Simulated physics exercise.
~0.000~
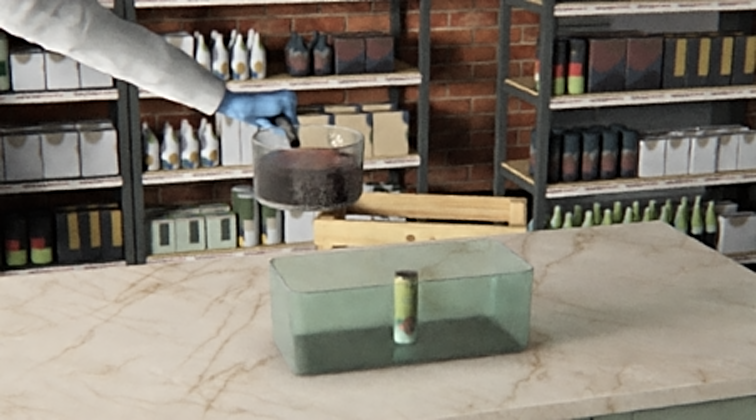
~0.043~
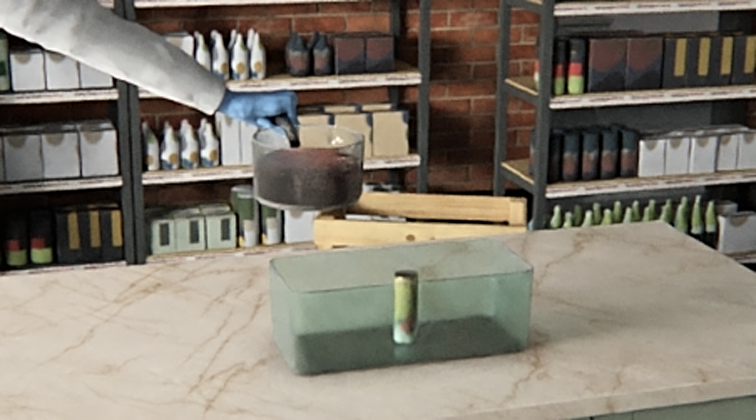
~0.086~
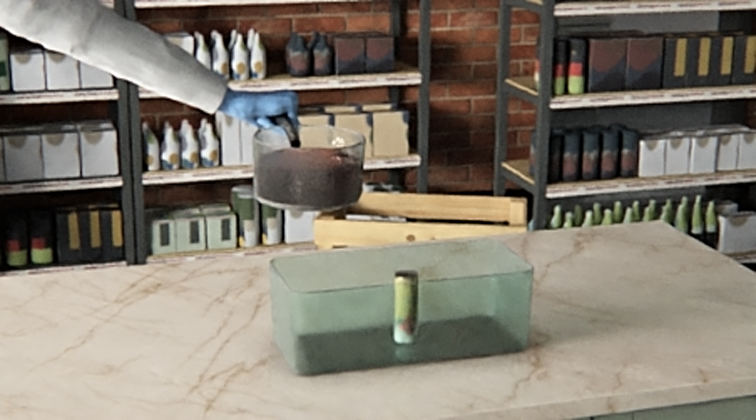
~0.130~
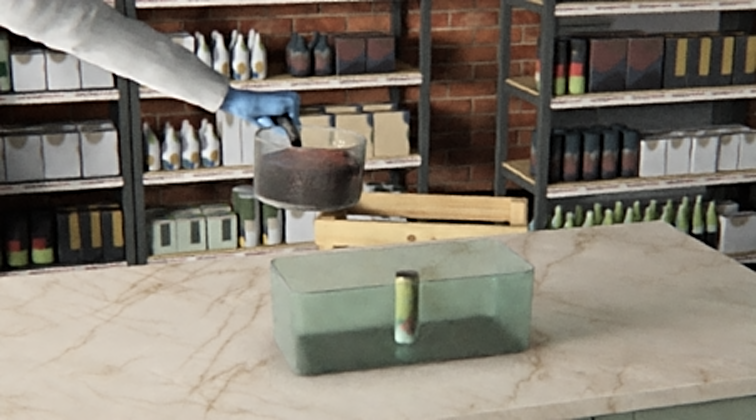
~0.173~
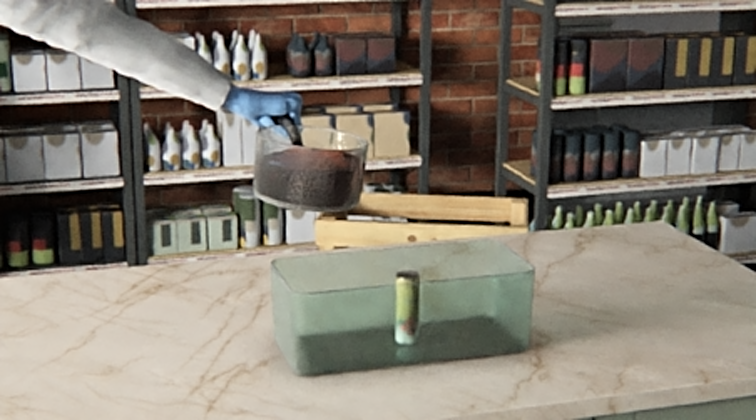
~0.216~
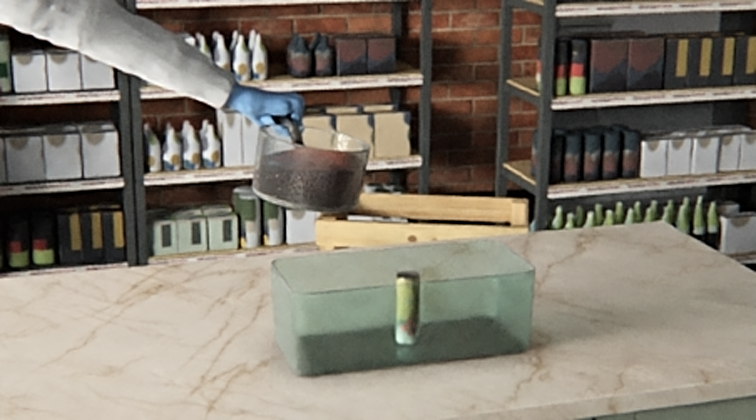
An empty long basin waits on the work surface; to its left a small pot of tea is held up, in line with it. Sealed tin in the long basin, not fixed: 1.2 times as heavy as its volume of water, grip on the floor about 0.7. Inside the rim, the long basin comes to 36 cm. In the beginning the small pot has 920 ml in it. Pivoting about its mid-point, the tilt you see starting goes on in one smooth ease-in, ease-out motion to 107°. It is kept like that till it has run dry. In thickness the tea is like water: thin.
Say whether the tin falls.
It's going to stay vertical.
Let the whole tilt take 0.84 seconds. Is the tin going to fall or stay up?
Well, the tin simply holds firm.
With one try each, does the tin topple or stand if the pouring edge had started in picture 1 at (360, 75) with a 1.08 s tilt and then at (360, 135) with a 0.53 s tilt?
In the first try it remains standing; in the second it comes down.
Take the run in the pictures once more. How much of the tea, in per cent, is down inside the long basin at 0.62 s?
The basin holds roughly 3 in a hundred parts at that moment.
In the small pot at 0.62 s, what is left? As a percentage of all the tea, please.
About 72 percent.
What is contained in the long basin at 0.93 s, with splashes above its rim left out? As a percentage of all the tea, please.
Some 70 percent of the total.
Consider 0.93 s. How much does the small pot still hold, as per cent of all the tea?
About 16 % is still there.
By 0.62 s the tilt is 67° and 72 per cent is still to pour; the tin stands where it began.
By 0.93 s the tilt is 102° and 16 per cent is still to pour; the tin stands where it began.
By 1.24 s the tilt is 107° and 1 per cent is still to pour; the tin stands where it began.
By 1.58 s the tilt is 107° and 0 per cent is still to pour; the tin stands where it began.
At rest the tin stands where it began.
